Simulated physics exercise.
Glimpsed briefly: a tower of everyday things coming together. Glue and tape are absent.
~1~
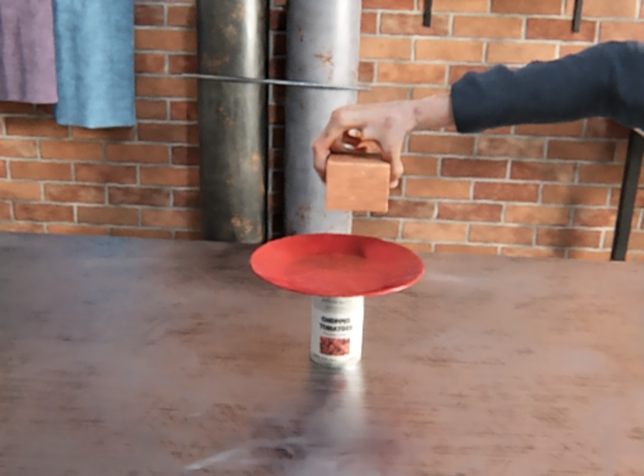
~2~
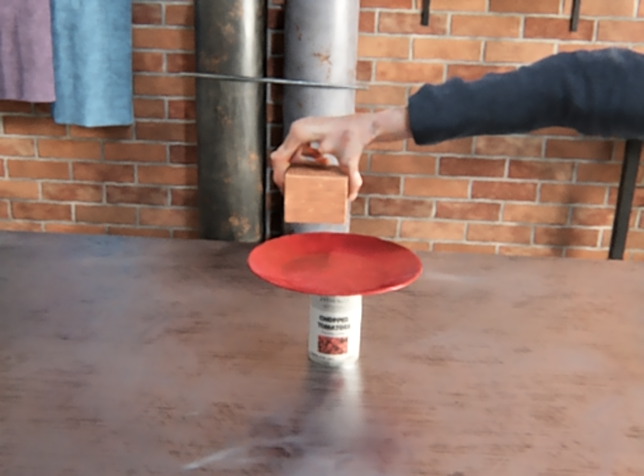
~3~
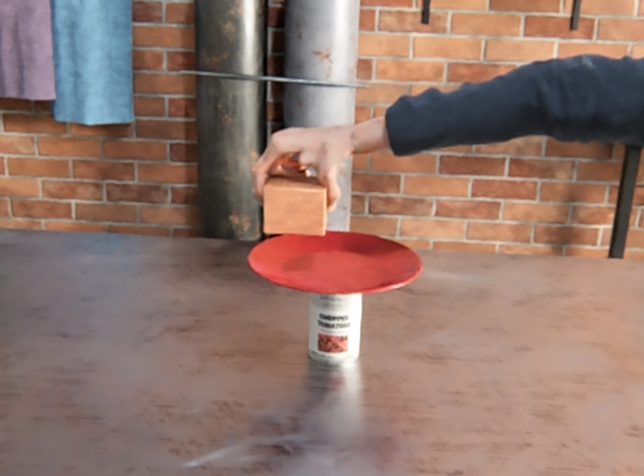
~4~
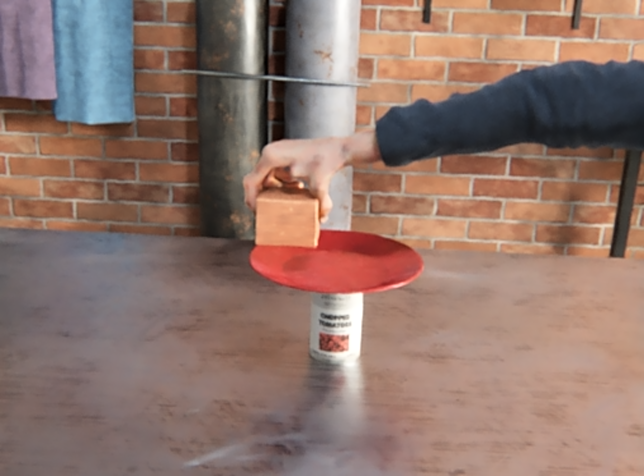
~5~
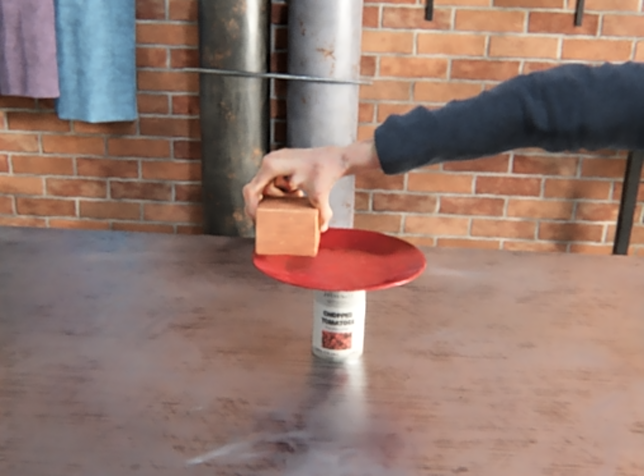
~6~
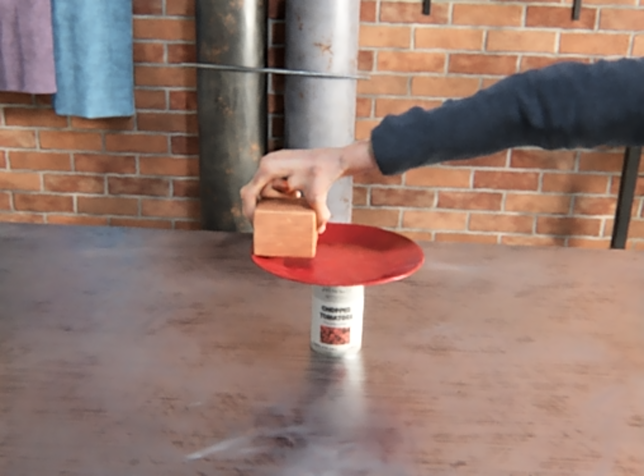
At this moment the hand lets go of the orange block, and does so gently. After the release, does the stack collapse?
The pile bears the load.
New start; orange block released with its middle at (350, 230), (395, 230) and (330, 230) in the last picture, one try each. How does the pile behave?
First try: It keeps its balance; second try: It stays up; third try: It stays up.
Then, 0.90 s on from there, no change.
Then, 2.00 s on from there, orange block resting near (286, 227).
In the end, all 3 unmoved. At the end, from the last picture's camera, orange block near (286, 227). The pile keeps its balance.
